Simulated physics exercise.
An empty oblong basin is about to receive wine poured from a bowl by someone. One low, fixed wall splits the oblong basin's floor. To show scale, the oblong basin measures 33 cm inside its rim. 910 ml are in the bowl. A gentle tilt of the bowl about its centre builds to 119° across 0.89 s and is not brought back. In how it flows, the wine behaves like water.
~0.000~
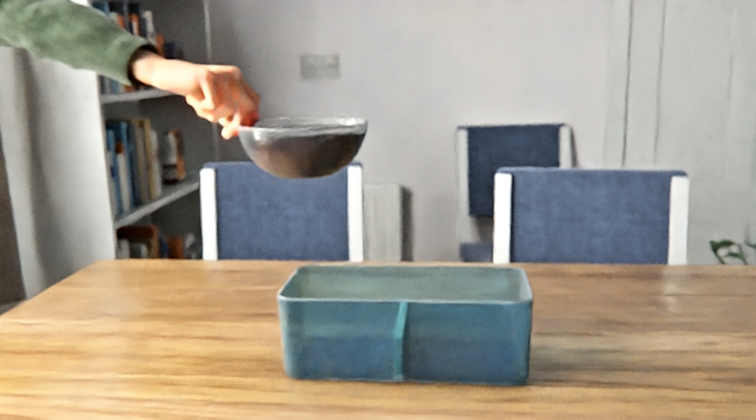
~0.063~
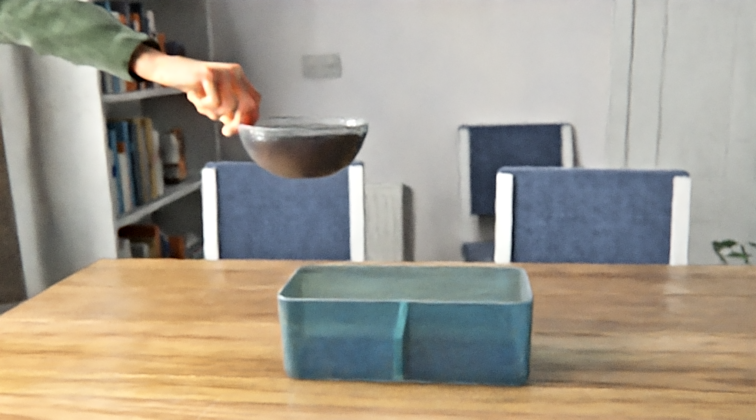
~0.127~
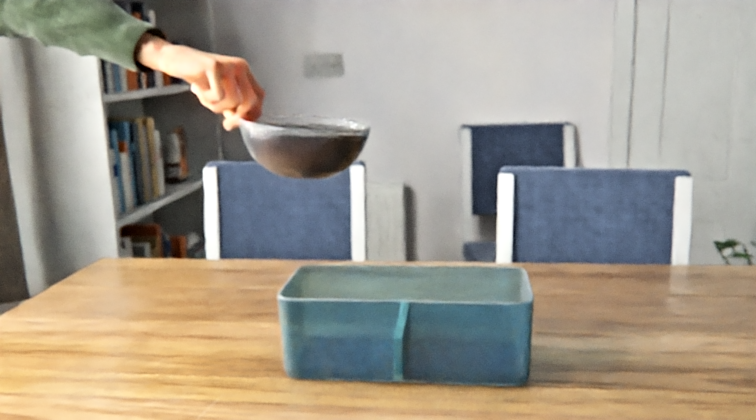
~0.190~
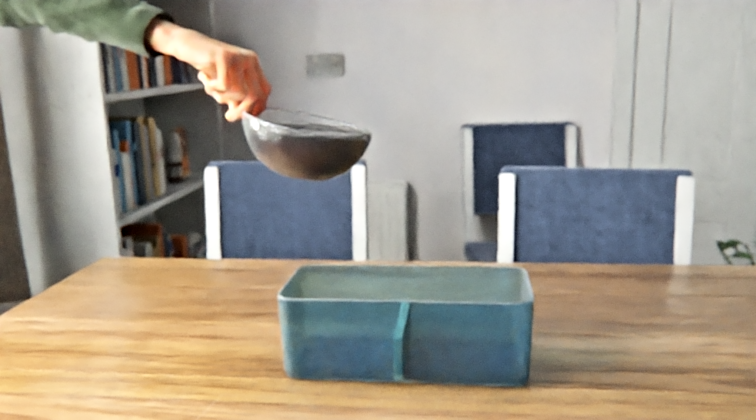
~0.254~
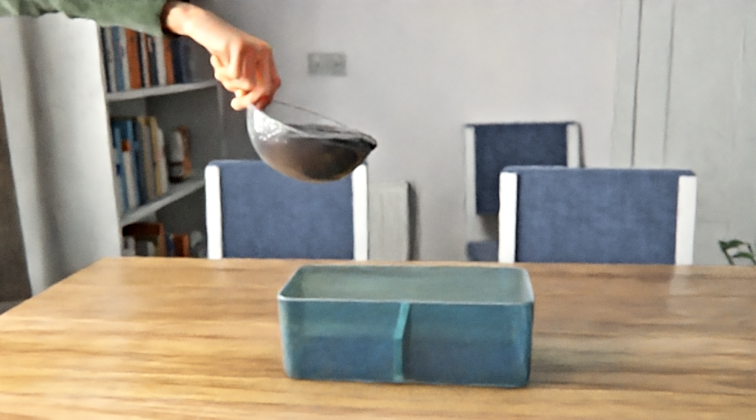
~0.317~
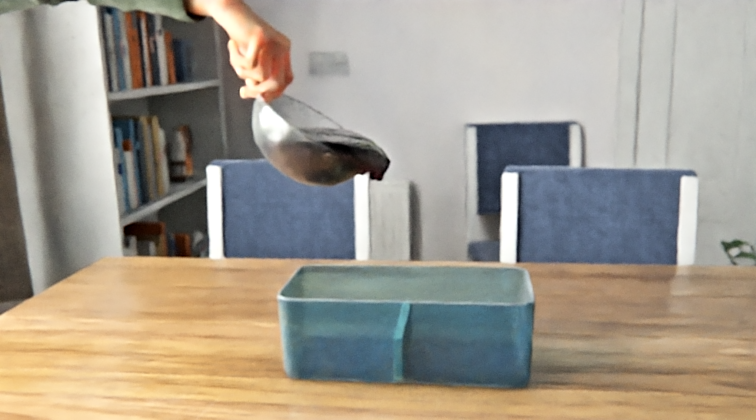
To begin with, a hand at the left holds a dark bowl of wine level above an empty oblong basin on a wooden table. The hand then gradually tilts the bowl down to the right, and the wine reaches the lowered edge and begins to pass over it.
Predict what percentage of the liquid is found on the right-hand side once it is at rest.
About 68 % is on the right.
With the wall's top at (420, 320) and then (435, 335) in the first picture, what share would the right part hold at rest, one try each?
One try each: Around 50 percent and then around 30 percent.
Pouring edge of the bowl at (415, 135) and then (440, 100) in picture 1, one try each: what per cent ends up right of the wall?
Respectively 85 and 80 %.
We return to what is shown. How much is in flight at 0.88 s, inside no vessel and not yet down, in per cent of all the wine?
Some 3 % is up in the air.
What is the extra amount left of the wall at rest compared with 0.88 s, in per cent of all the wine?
About 0 per cent.
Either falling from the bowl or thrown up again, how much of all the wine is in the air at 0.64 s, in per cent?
Roughly 34 percent.
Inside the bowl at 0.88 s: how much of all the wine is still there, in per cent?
Around 0 percent of it.
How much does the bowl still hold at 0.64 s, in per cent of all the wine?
Near 5 in a hundred.
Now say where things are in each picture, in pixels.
Tilt 0°; pouring edge (367, 124); surface from (246, 131) to (364, 129); the oblong basin's rim runs from (289, 282) to (528, 285); the wall's top is at (402, 318), in the first picture.
Tilt 1°; pouring edge (367, 125); surface from (246, 130) to (365, 130), in the second picture.
Tilt 6°; pouring edge (369, 130); surface from (248, 128) to (366, 133), in the third picture.
Tilt 13°; pouring edge (371, 138); surface from (251, 126) to (369, 135), in the fourth picture.
Tilt 22°; pouring edge (372, 149); surface from (256, 128) to (372, 143); 4 per cent is over the edge, in the fifth picture.
Tilt 34°; pouring edge (370, 162); surface from (261, 132) to (361, 148); 13 per cent is over the edge, in the sixth picture.
By 0.64 s the tilt is 97° and 5 per cent is still to pour, 4 is left of the wall and 56 right of it.
By 0.88 s the tilt is 119° and 0 per cent is still to pour, 29 is left of the wall and 66 right of it.
By 1.12 s the tilt is 119° and 0 per cent is still to pour, 29 is left of the wall and 68 right of it.
By 1.39 s the tilt is 119° and 0 per cent is still to pour, 29 is left of the wall and 68 right of it.
At rest 29 per cent lies left of the wall, 68 right of it and 3 outside.
